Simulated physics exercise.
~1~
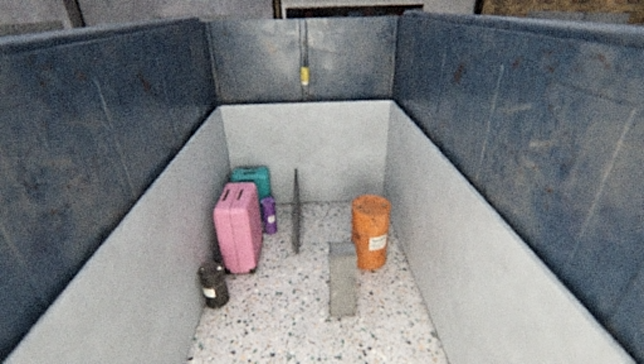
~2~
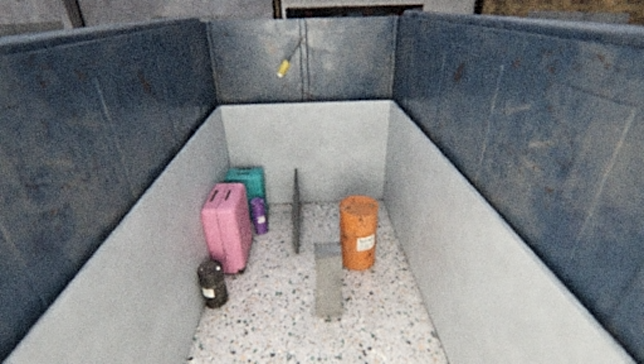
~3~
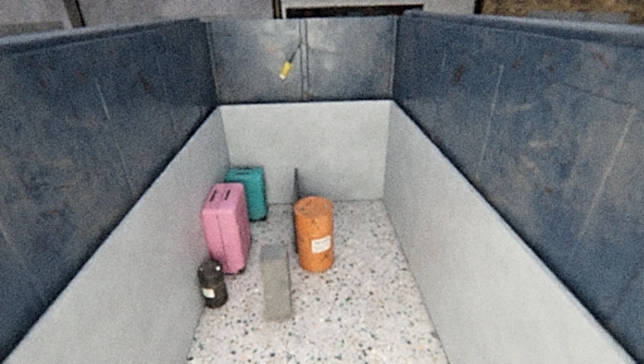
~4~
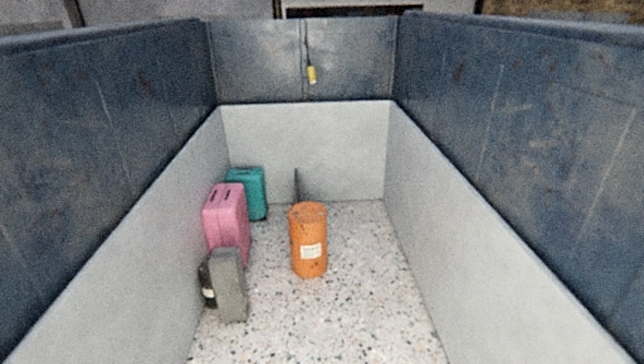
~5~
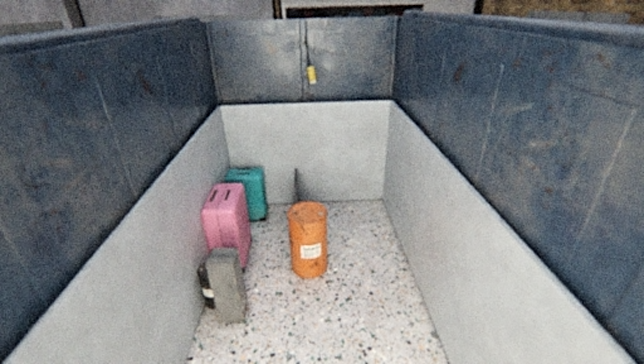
In the load bay of a van, a grey box and an orange drum slid left across the speckled floor, the box stopping by the black canister, while a purple canister disappeared from view and the pink and turquoise cases ended up still standing.
